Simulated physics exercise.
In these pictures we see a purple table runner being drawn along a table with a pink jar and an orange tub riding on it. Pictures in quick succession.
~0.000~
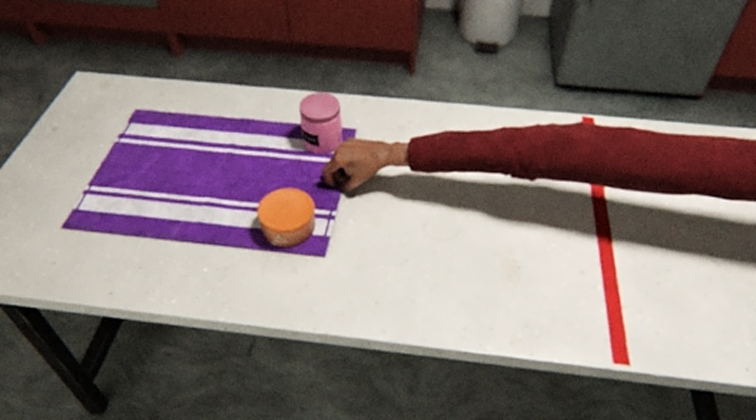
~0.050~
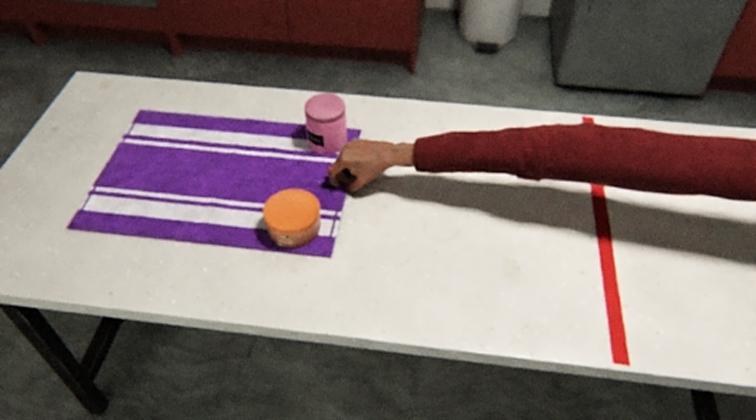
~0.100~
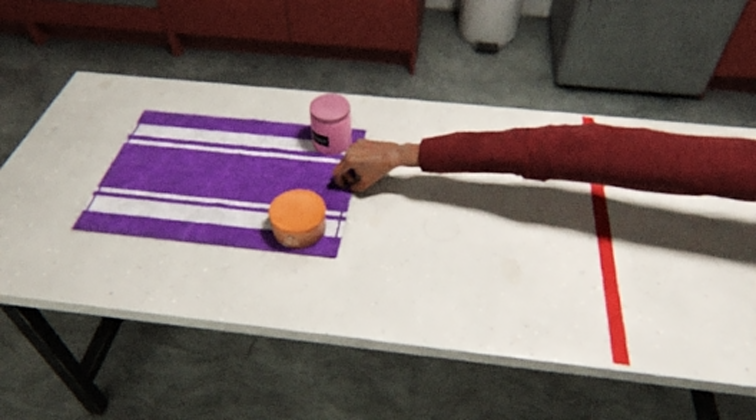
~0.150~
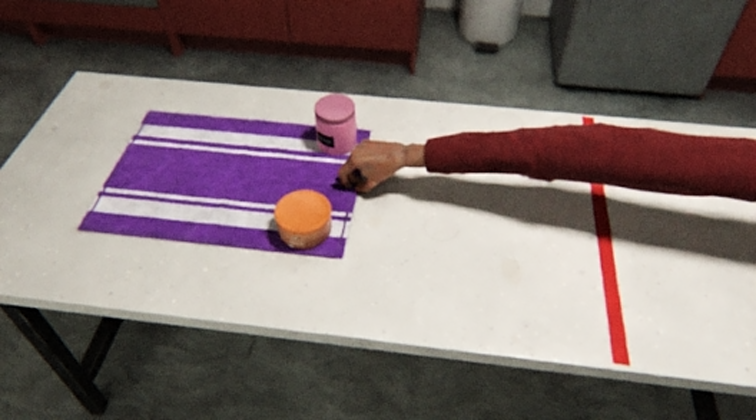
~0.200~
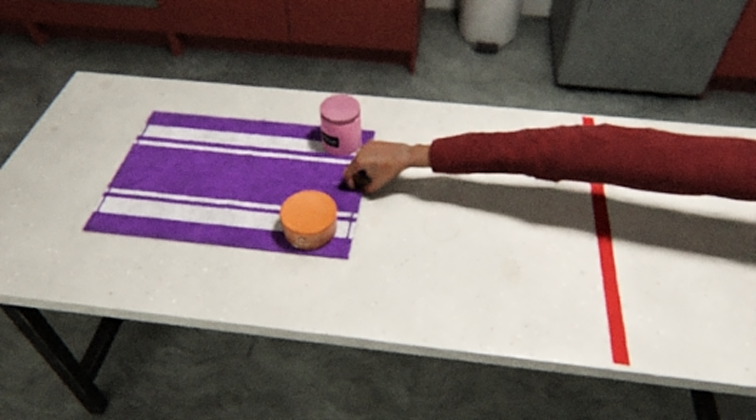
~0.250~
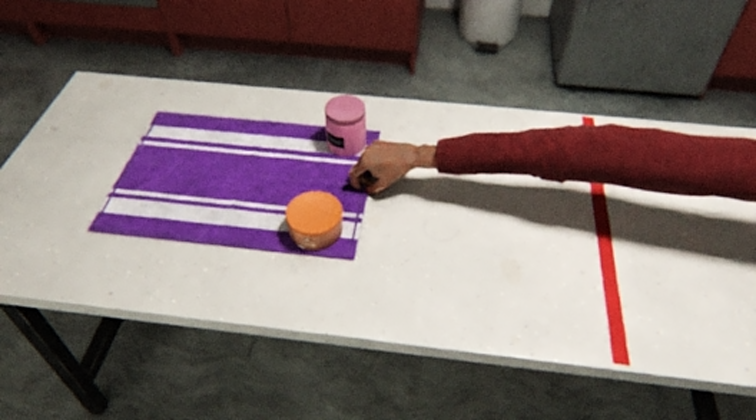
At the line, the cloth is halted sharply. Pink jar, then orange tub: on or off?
Pink jar: On; orange tub: On.
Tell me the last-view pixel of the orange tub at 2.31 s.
I'd put it at roughly (553, 246) in the last view.
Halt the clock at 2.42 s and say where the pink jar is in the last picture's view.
Approx. location: (565, 145).
After 2.31 s, hem at the tape; pink jar on the cloth near (557, 145); orange tub on the cloth near (553, 246).
After 2.42 s, hem at the tape; pink jar on the cloth near (565, 145); orange tub on the cloth near (561, 246).
In the end, hem at the tape; pink jar on the cloth near (565, 145); orange tub on the cloth near (561, 246). The pink jar remains aboard and the orange tub keeps its seat.
